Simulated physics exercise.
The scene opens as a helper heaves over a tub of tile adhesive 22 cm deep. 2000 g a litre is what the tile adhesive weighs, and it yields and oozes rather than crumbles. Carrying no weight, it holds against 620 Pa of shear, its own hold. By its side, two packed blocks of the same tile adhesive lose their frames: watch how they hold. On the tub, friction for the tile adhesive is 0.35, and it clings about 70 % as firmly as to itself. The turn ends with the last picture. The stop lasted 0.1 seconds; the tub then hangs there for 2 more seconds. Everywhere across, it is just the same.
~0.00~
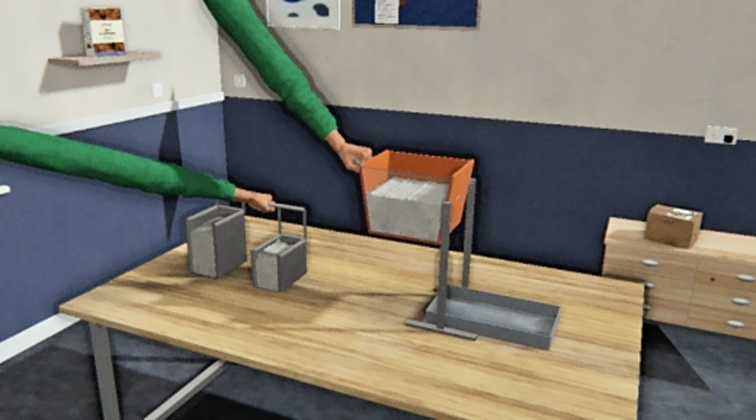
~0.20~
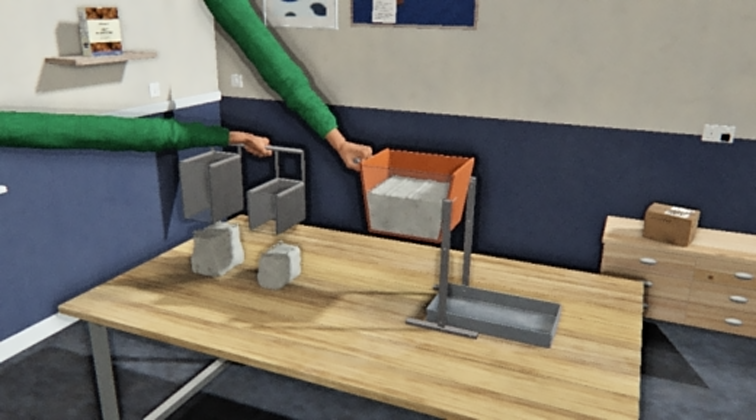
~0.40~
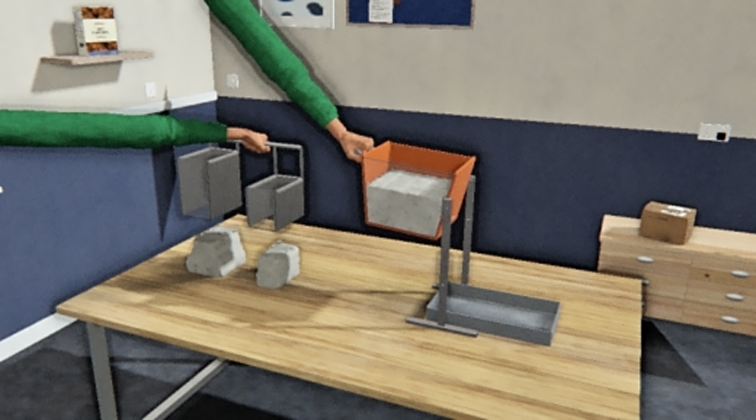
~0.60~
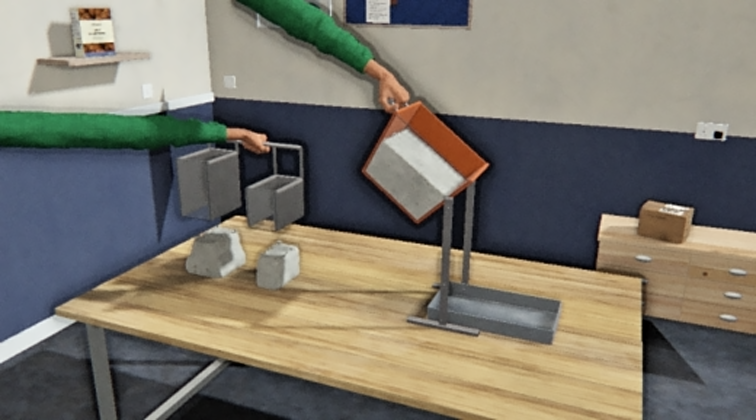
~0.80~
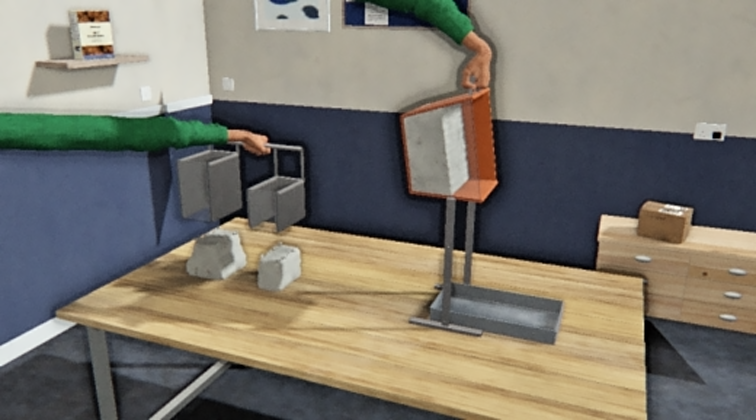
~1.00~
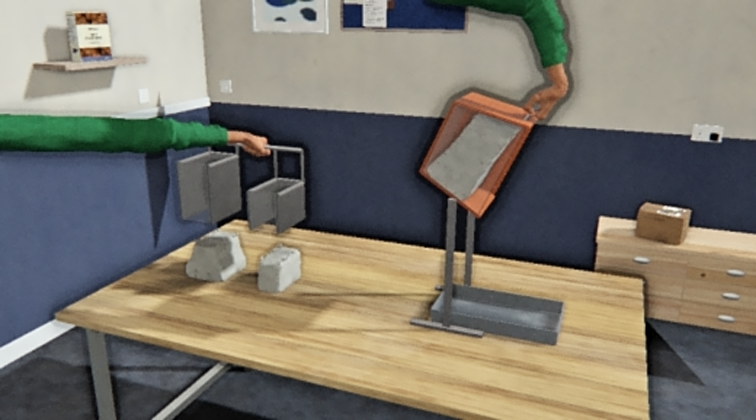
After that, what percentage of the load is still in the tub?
Roughly 0 %.
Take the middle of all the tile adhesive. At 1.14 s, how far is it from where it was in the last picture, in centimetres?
The shift is near 15 cm.
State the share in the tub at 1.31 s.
Near 0 in a hundred.
After 1.14 s, the tub is at 114 degrees and holds 41 %.
After 1.31 s, the tub is at 114 degrees and holds 0 %.
After 1.48 s, the tub is at 114 degrees and holds 0 %.
After 1.65 s, the tub is at 114 degrees and holds 0 %.
After 3.00 s, the tub is at 114 degrees and holds 0 %.
